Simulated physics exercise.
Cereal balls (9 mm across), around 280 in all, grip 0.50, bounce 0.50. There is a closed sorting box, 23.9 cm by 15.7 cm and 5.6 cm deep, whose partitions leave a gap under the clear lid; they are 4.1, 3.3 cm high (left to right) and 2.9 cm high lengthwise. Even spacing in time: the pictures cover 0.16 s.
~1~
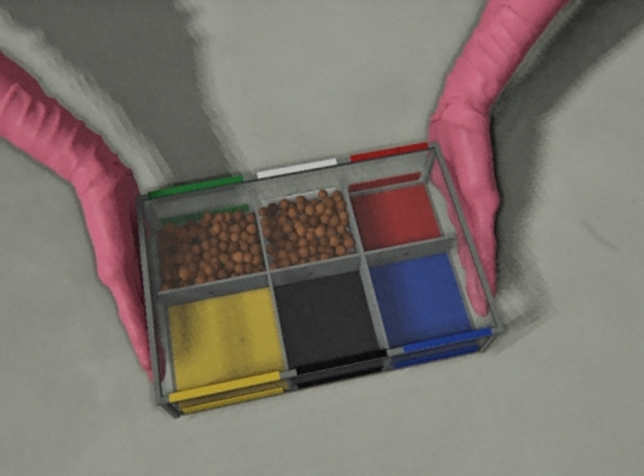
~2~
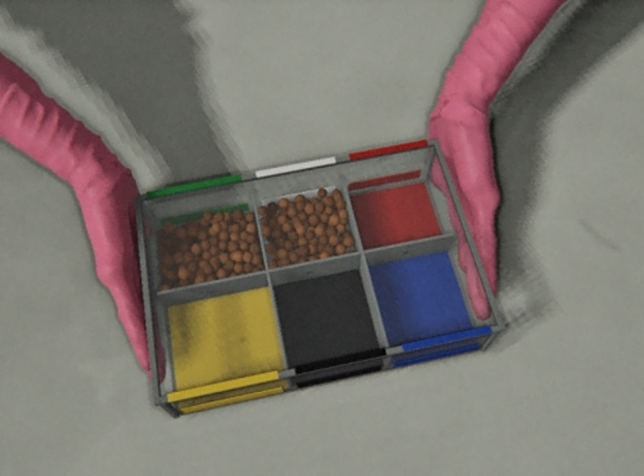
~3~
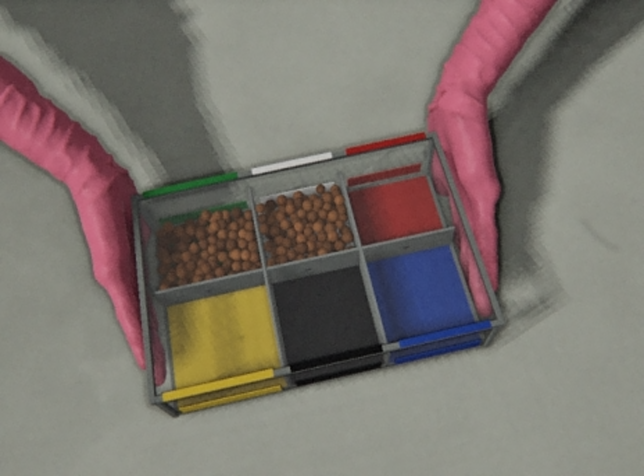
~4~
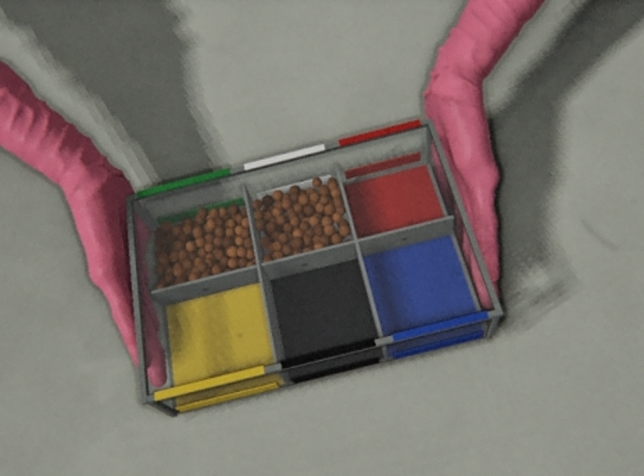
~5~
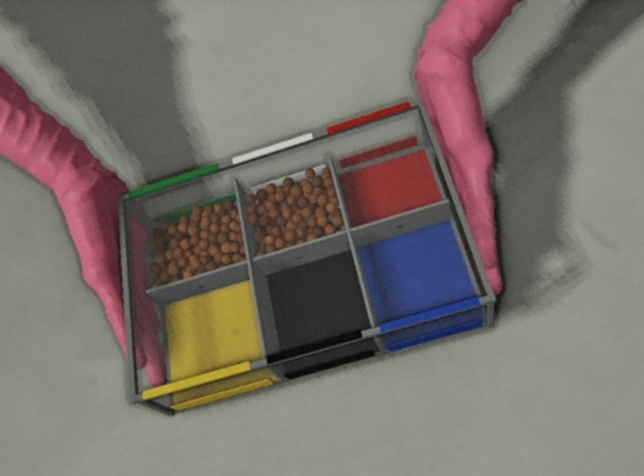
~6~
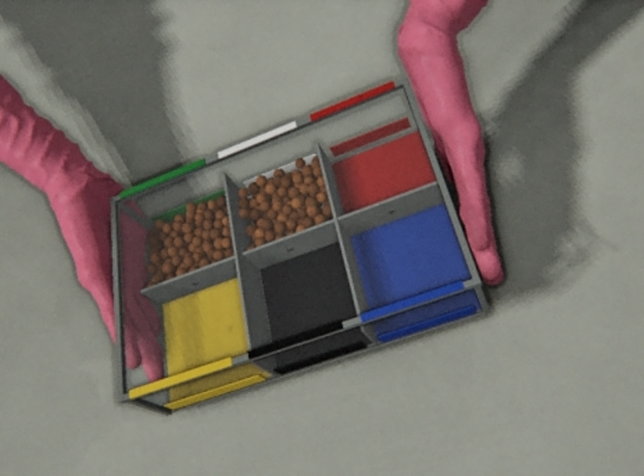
Two pink-gloved hands hold a clear lidded box of six coloured compartments nearly still at first, with brown balls filling the green and white ones at the back. The hands then tilt it gradually, raising the right side and shifting it slightly left, while the balls stay in their two compartments.
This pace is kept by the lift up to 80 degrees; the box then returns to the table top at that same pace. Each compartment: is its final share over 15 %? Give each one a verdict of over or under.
Red compartment - under; blue compartment - under; green compartment - over; yellow compartment - under; white compartment - over; black compartment - under.
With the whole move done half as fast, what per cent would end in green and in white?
In that case green 55, white 40.
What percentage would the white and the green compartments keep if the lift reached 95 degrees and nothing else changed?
In per cent, white 40 and green 55.
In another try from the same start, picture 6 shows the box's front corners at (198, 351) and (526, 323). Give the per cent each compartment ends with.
By the end, red has 25%, blue has 5%, green has 40%, yellow has 0%, white has 25% and black has 5%.
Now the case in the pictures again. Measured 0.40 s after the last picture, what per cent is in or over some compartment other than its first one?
Roughly 5 in a hundred.
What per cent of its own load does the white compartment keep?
It works out to near 90 percent.
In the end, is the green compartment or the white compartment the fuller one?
More settles in the green compartment.
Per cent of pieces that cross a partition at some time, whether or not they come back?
Around 10 percent.
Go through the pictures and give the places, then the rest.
The first frame shows box tilt 0 degrees, front corners at (162, 398) and (497, 328); green 50 %, white 50 %.
The second frame shows box tilt 1 degrees, front corners at (160, 398) and (498, 326).
The third frame shows box tilt 3 degrees, front corners at (156, 397) and (497, 320), lowest corner left back.
The fourth frame shows box tilt 8 degrees, front corners at (148, 397) and (495, 311), lowest corner left back.
The fifth frame shows box tilt 14 degrees, front corners at (137, 396) and (488, 297), lowest corner left back.
The sixth frame shows box tilt 20 degrees, front corners at (125, 395) and (473, 280), lowest corner left back; green 50 %, white 50 %.
Then, 0.40 s after the last picture, tilt 79 degrees; green 55 %, white 45 %.
Then, 0.66 s after the last picture, tilt 32 degrees; green 55 %, white 40 %.
Then, 1.03 s after the last picture, tilt 0 degrees; green 55 %, white 40 %.
In the end, red 0 %, blue 0 %, green 55 %, yellow 0 %, white 40 %, black 0 %.
